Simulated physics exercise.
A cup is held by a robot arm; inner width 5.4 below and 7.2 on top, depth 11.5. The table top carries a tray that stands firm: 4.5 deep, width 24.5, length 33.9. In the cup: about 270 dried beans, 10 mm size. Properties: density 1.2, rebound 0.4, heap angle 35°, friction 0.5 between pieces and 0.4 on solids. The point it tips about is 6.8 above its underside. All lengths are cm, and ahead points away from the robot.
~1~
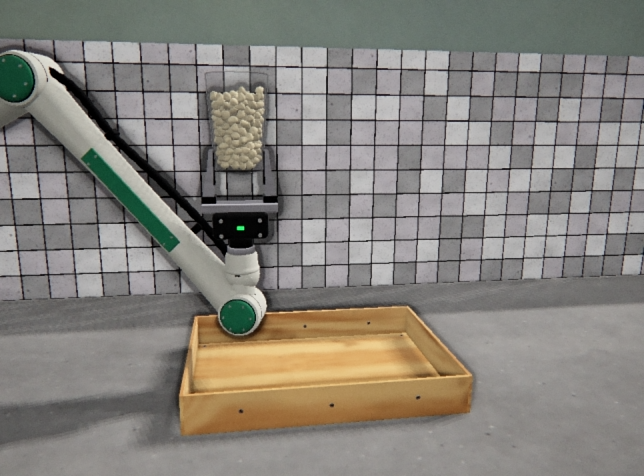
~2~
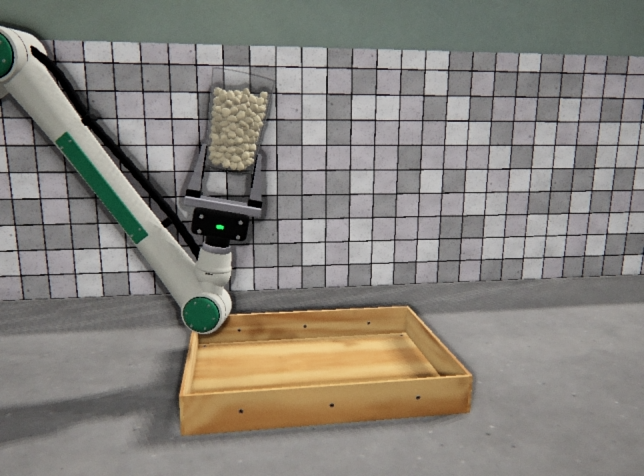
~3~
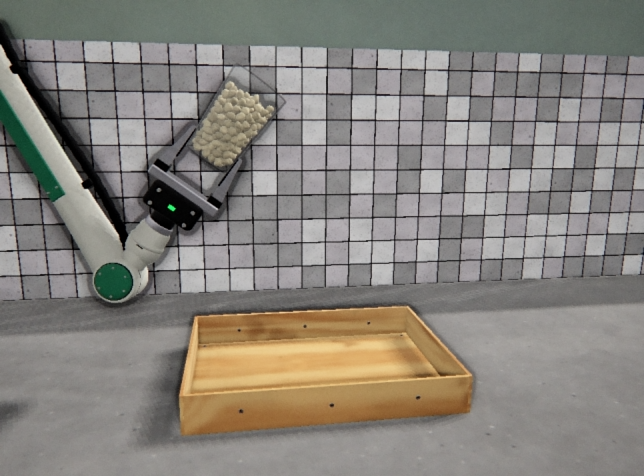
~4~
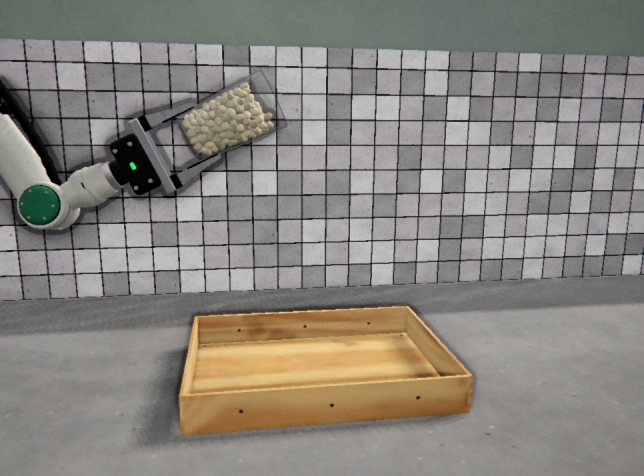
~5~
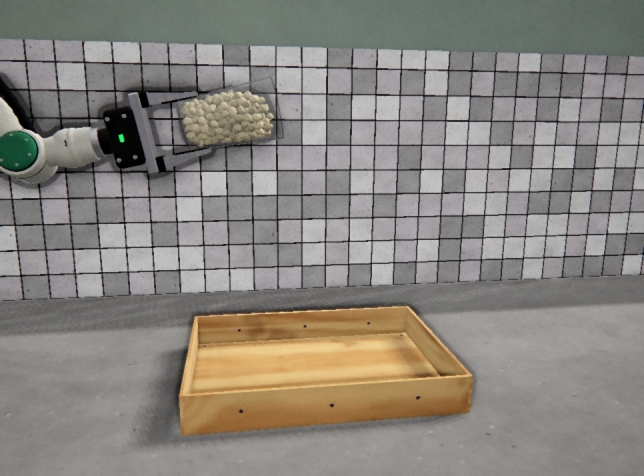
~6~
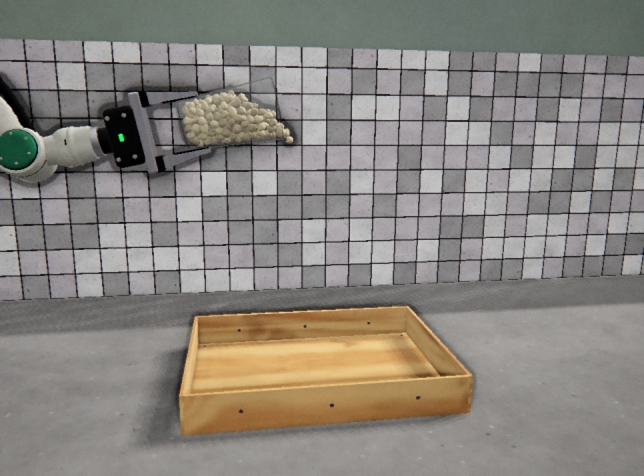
A robot arm tilts a clear cup of beans rightward until beans slide toward its rim.
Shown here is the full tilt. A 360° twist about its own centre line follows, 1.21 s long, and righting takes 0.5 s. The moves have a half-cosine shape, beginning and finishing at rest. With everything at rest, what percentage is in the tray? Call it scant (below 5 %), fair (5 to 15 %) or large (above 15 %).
Large.
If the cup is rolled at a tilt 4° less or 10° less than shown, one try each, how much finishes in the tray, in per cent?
Roughly 15 % on the first try and 5 % on the second.
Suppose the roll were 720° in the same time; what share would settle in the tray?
In that case you'd get close to 25 per cent.
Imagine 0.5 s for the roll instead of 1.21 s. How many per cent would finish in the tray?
Then roughly 10 per cent.
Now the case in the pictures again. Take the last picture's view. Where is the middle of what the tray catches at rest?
About (337, 362).
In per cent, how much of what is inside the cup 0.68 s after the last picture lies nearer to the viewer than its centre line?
40 %.
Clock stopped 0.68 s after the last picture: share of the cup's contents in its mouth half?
Some 45 per cent.
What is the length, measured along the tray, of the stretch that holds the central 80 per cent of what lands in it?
About 16 centimetres.
Then, 0.68 s after the last picture, tipped 79°, highest piece 38 above the table; 244 in the cup, 13 in the tray, 15 in flight or on a rim.
Then, 1.37 s after the last picture, tipped 61°, highest piece 37 above the table; 213 in the cup, 53 in the tray, 6 in flight or on a rim.
Then, 1.91 s after the last picture, upright, highest piece 40 above the table; 213 in the cup, 59 in the tray.
Then, 2.61 s after the last picture, upright, highest piece 40 above the table; 213 in the cup, 59 in the tray.
Final count, 213 in the cup, 59 in the tray. That is 22 % in the tray.
